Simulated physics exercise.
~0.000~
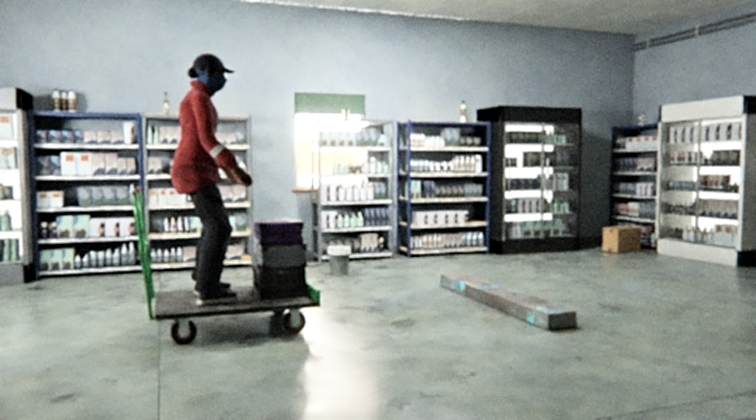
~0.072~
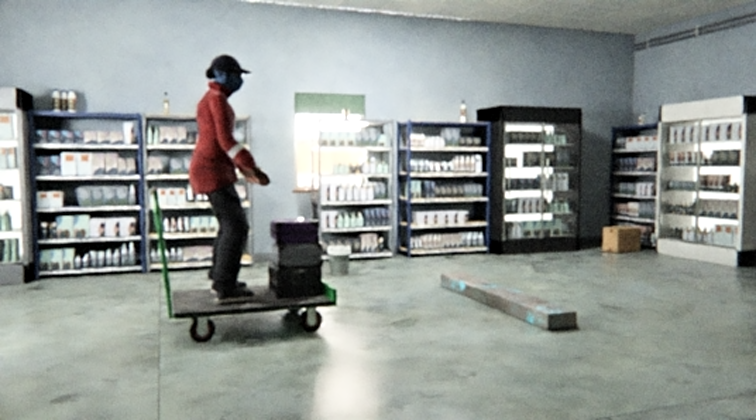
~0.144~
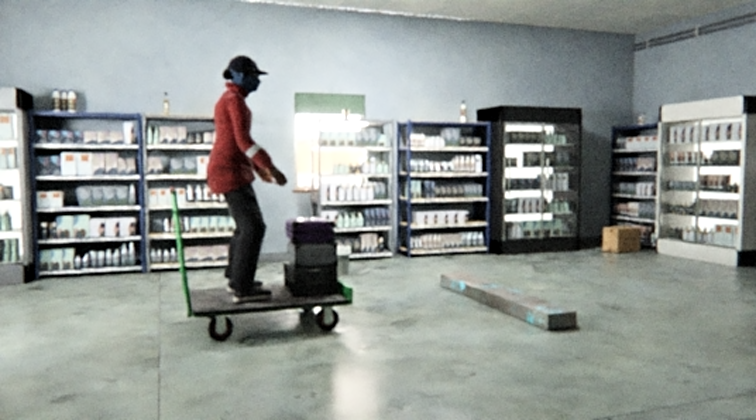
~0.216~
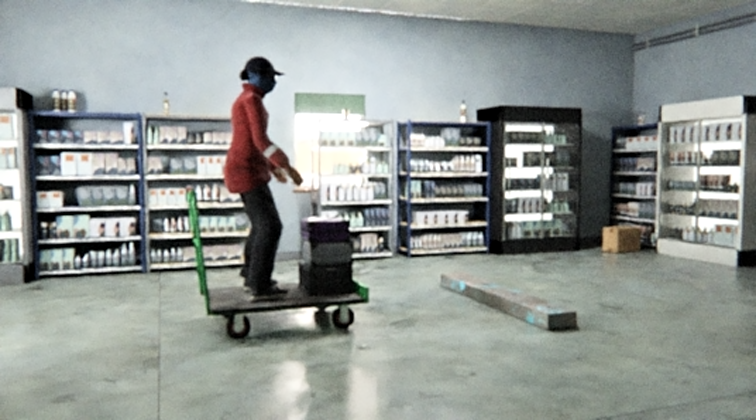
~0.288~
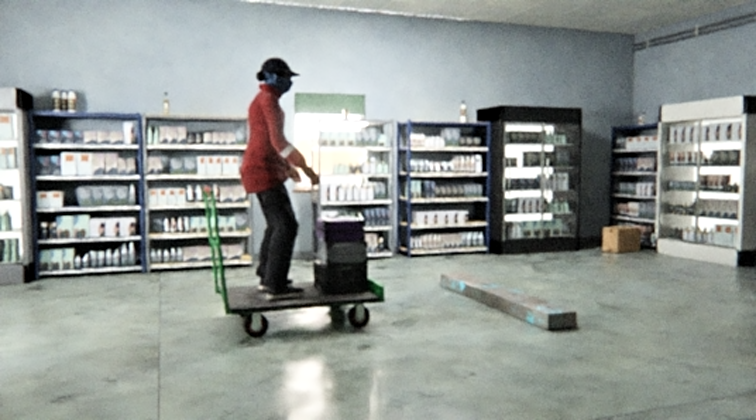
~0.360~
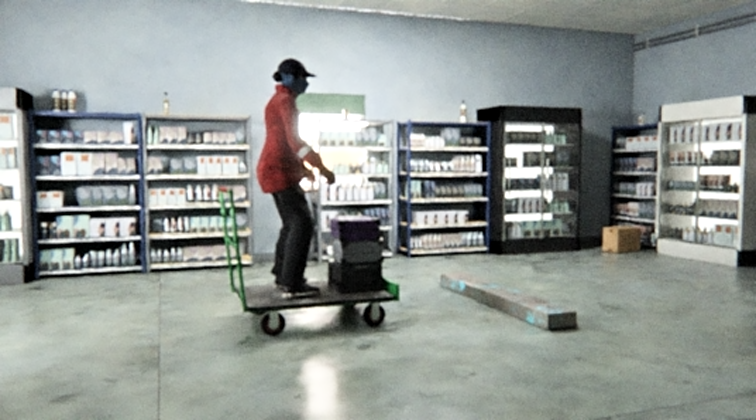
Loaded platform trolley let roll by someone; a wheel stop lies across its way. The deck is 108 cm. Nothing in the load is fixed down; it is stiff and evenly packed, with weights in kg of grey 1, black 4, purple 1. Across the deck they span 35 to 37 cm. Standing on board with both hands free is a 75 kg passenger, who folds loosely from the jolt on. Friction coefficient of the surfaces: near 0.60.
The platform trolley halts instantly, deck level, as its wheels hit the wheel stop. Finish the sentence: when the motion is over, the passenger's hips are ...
Beyond the front rim.
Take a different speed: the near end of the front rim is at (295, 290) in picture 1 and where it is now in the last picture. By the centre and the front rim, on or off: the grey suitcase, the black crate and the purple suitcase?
In that case the grey item would go over, the black item would stay put and the purple item would go over.
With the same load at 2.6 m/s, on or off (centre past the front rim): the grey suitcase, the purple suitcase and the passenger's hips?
Then grey would be no longer aboard, purple no longer aboard and the hips no longer aboard.
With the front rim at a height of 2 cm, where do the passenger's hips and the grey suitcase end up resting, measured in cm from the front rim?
Hips 90 past, grey 40 past.
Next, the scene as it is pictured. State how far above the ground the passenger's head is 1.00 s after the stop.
At that moment it's around 20 cm off the ground.
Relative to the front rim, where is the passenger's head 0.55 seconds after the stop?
30 cm past it.
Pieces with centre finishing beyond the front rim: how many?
Total: 2.
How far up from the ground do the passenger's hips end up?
They end up some 15 cm off the ground.
The wheels strike at 0.98 s.
After 1.53 s the passenger's hips are 36 cm behind the rim, near (457, 203) in the last picture's view.
After 1.98 s the passenger's hips are 20 cm past the rim, near (515, 211) in the last picture's view.
When all is still (5.0 s), past the rim, grey suitcase, purple suitcase and the passenger's hips; behind it, black crate.
